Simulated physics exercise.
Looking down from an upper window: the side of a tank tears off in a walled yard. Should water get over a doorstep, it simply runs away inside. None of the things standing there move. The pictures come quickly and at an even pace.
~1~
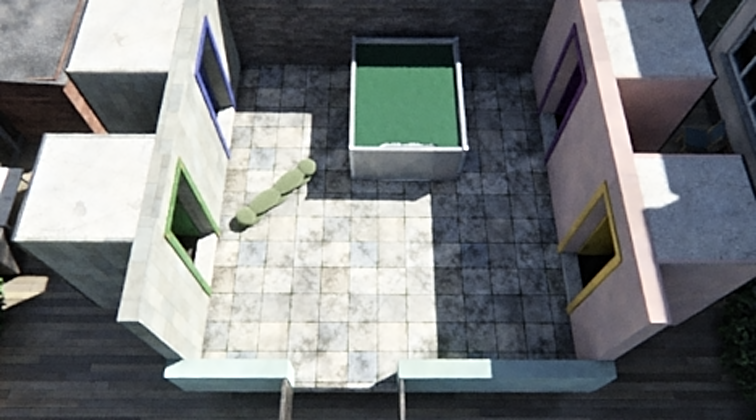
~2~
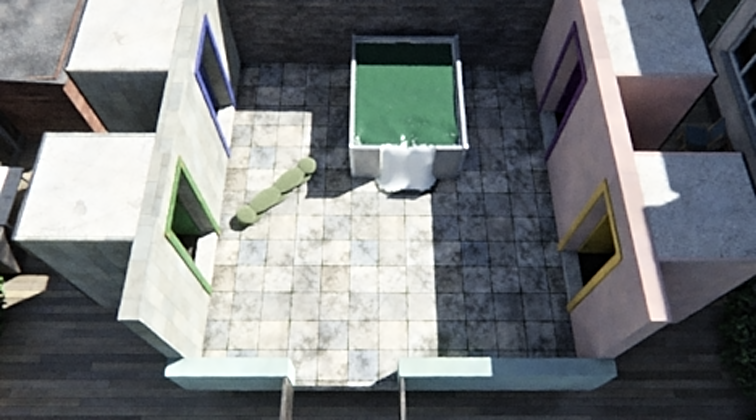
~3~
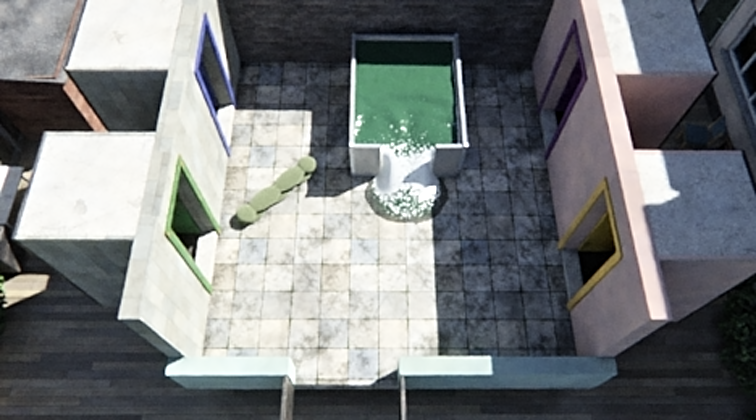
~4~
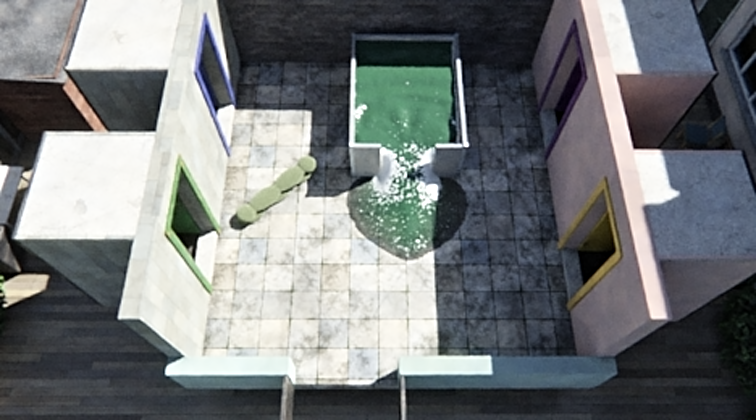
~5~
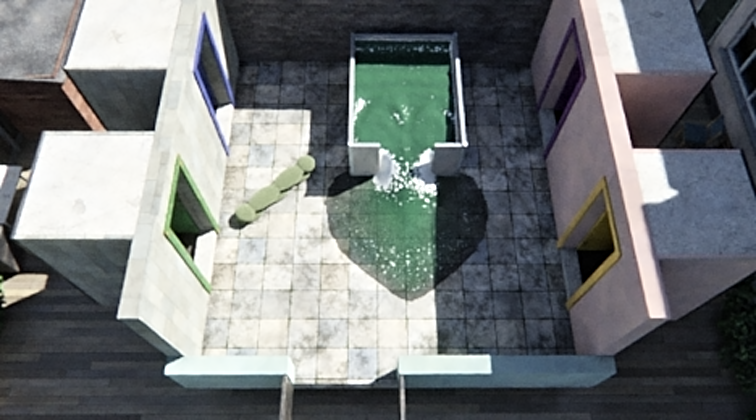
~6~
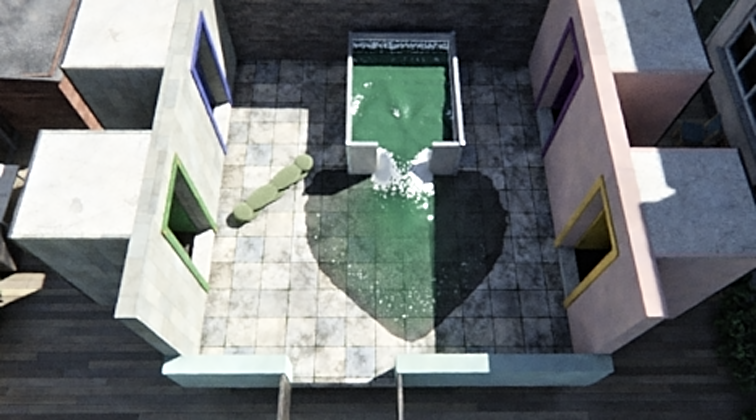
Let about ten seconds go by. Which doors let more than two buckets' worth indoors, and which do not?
One by one: The yellow door will most likely go past the limit; the purple door will most likely keep inside the limit; the blue door will most likely keep inside the limit; the green door will most likely keep inside the limit.
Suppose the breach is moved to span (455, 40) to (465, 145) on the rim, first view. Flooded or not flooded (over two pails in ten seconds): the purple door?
In short: Purple floods.
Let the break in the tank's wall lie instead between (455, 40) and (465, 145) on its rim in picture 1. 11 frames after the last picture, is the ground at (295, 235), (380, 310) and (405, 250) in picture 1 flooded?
In turn: Clear, dry, dry.
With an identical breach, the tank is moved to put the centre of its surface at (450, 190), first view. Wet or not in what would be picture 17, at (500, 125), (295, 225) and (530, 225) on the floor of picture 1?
In order: Untouched, untouched, submerged.
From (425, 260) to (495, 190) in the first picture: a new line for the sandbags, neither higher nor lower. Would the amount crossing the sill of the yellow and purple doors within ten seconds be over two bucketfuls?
Yellow door falls short; purple door falls short.
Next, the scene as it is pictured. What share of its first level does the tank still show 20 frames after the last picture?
I make it 42 per cent.
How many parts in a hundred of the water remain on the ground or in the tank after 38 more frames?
76 per cent.
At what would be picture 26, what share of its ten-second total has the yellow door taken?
Around 55 in a hundred.
A moment on, water covers 50 % of the floor; the yellow door wet at the sill, nothing in, the purple door not reached, the blue door not reached, the green door not reached.
Next, water covers 55 % of the floor; the yellow door under two buckets in, the purple door not reached, the blue door not reached, the green door wet at the sill, nothing in.
Then, water covers 55 % of the floor; the yellow door over two buckets in, the purple door not reached, the blue door not reached, the green door wet at the sill, nothing in.
Later, water covers 80 % of the floor; the yellow door over two buckets in, the purple door wet at the sill, nothing in, the blue door wet at the sill, nothing in, the green door wet at the sill, nothing in.
In the end, water covers 95 % of the floor; the yellow door over two buckets in, the purple door wet at the sill, nothing in, the blue door wet at the sill, nothing in, the green door wet at the sill, nothing in.
